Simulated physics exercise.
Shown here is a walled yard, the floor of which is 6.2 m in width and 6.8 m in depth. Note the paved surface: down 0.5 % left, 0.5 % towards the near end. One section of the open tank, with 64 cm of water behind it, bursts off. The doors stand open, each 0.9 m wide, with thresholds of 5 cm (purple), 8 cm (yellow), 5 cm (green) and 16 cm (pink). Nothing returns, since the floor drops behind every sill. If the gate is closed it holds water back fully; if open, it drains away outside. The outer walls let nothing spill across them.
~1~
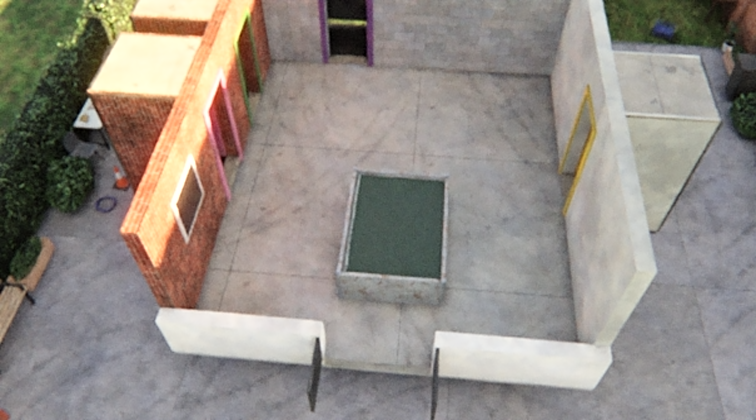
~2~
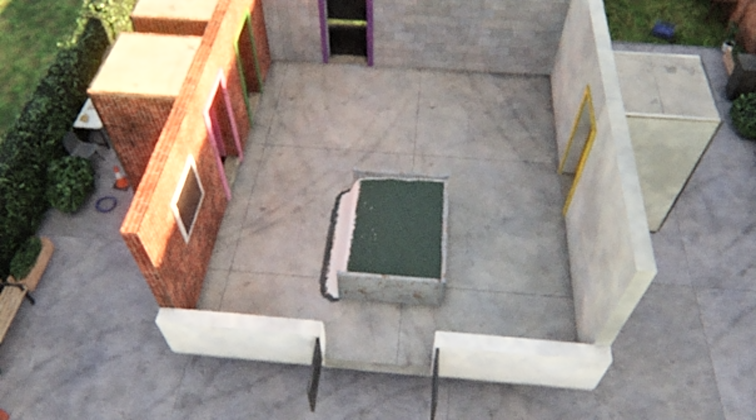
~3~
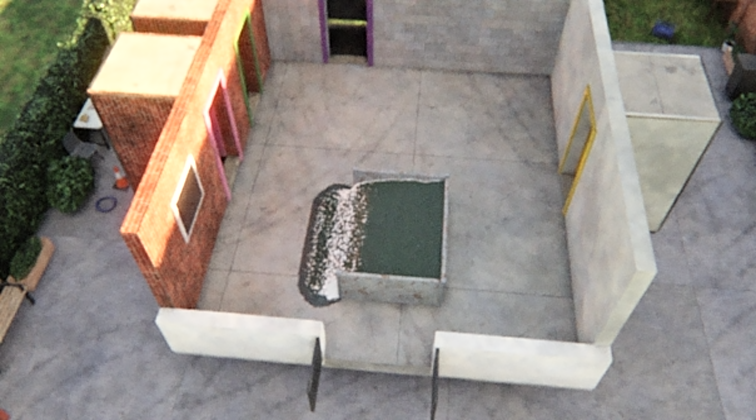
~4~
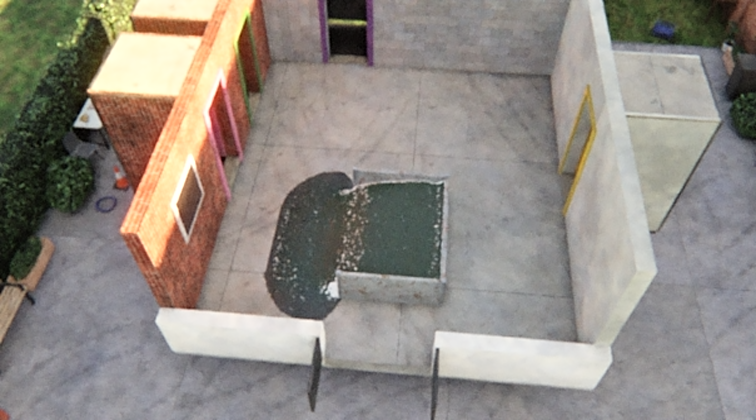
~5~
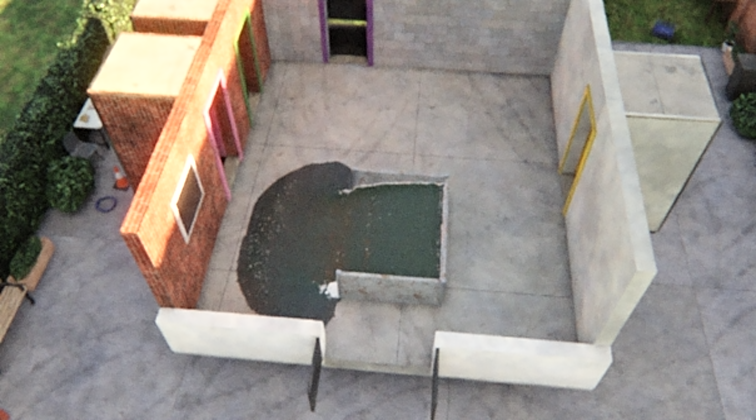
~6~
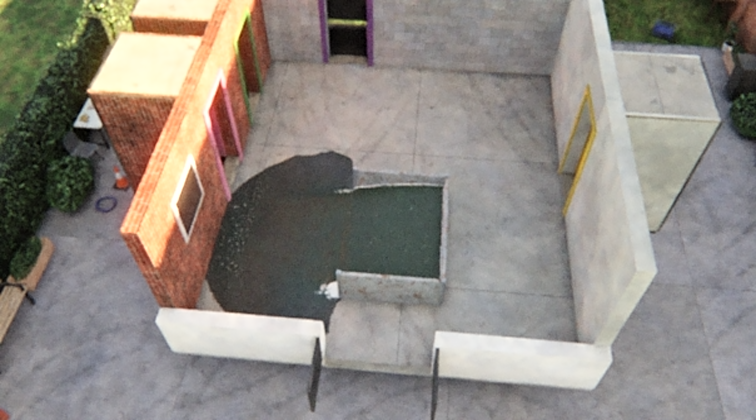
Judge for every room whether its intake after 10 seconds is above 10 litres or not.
The purple door: Intake above; the yellow door: Intake not above; the green door: Intake above; the pink door: Intake above.
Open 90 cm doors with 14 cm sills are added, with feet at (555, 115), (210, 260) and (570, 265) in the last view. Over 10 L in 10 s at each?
So, in the order given, it's shy of the mark, then beyond the mark, then shy of the mark.
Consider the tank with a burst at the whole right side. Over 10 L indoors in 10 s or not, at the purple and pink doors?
Measured against that limit, purple comes out short of it and pink comes out short of it.
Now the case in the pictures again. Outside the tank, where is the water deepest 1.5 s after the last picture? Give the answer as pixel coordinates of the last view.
In the last picture, around (189, 332).
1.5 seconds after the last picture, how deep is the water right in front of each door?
You'd get purple at 0 cm, yellow at 0 cm, green at 9 cm, and pink at 26 cm.
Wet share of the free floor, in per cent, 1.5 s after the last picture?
30 %.
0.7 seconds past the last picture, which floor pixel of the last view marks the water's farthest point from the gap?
(250, 133).
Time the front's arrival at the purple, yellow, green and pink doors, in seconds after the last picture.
Arrival times: Purple 2.4 seconds, yellow 6.0 seconds, green 1.0 seconds, pink 0.1 seconds.
Then, 0.7 s after the last picture water covers 25 % of the floor and is deepest (41 cm) near (214, 249); purple door not reached, yellow door not reached, green door not reached, pink door 27 cm at the sill, 8 L in.
Then, 1.5 s after the last picture water covers 30 % of the floor and is deepest (43 cm) near (189, 332); purple door not reached, yellow door not reached, green door 9 cm at the sill, 0 L in, pink door 26 cm at the sill, 42 L in.
Then, 2.8 s after the last picture water covers 45 % of the floor and is deepest (22 cm) near (189, 332); purple door 11 cm at the sill, 1 L in, yellow door not reached, green door 7 cm at the sill, 8 L in, pink door 16 cm at the sill, 62 L in.
Then, 5.3 s after the last picture water covers 75 % of the floor and is deepest (14 cm) near (550, 363); purple door 10 cm at the sill, 36 L in, yellow door not reached, green door 5 cm at the sill, 12 L in, pink door 7 cm at the sill, 62 L in.
Then, 9.3 s after the last picture water covers 95 % of the floor and is deepest (8 cm) near (489, 123); purple door 5 cm at the sill, 58 L in, yellow door 6 cm at the sill, 0 L in, green door 6 cm at the sill, 27 L in, pink door 4 cm at the sill, 62 L in.
